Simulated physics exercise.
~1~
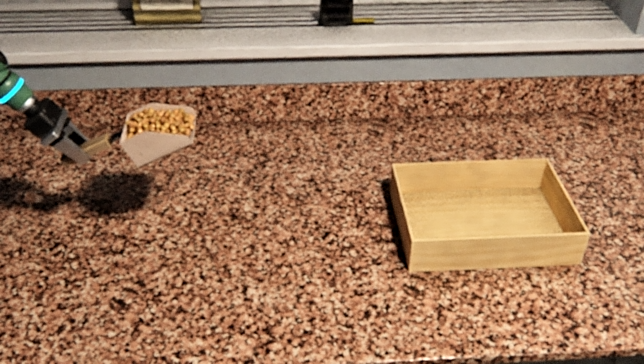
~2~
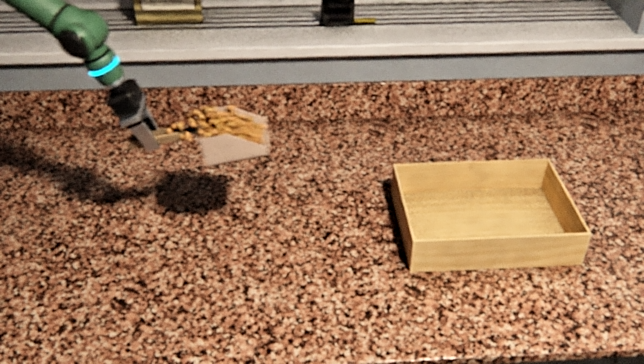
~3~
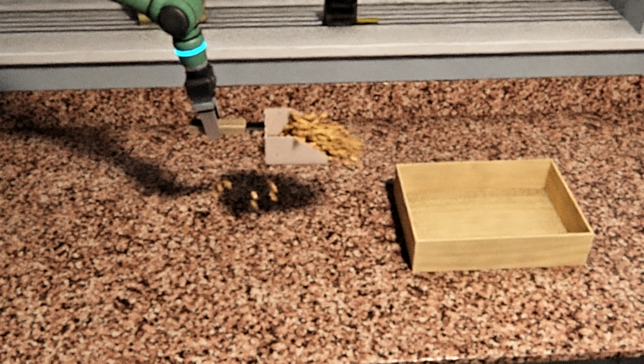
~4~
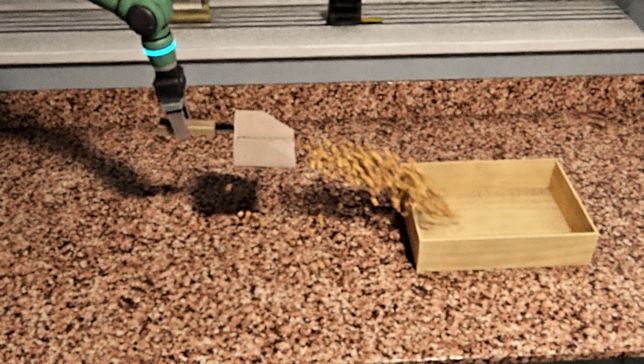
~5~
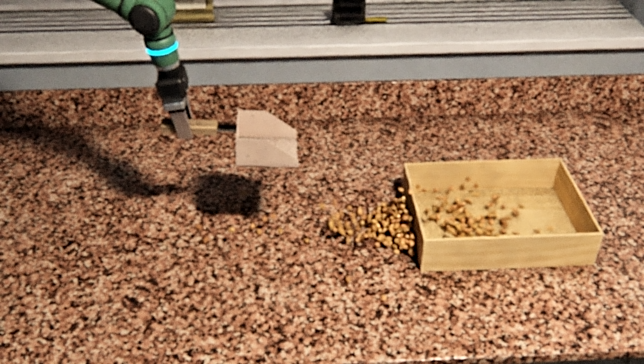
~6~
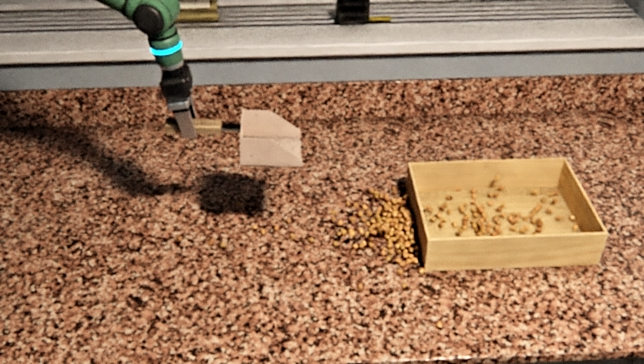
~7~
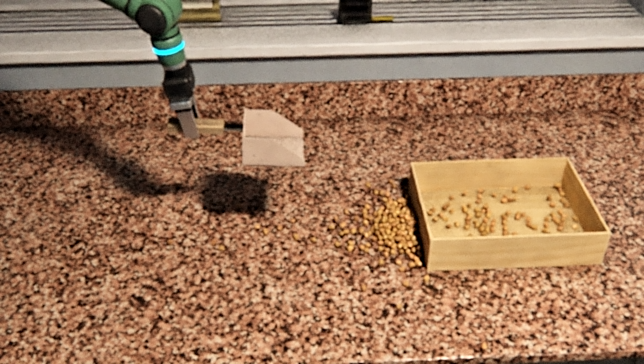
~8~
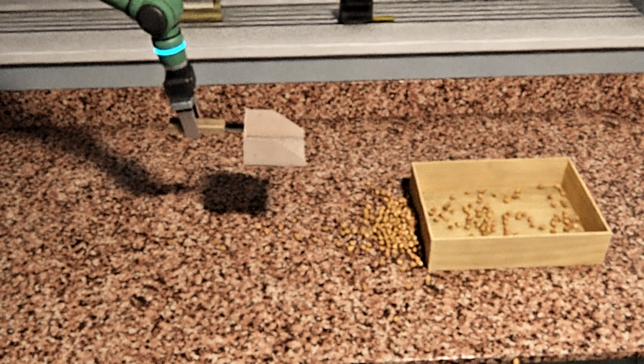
Robot arm swinging a scoop of dried beans rightward, flinging them toward a wooden bin, some landing inside, more piling up beside it.
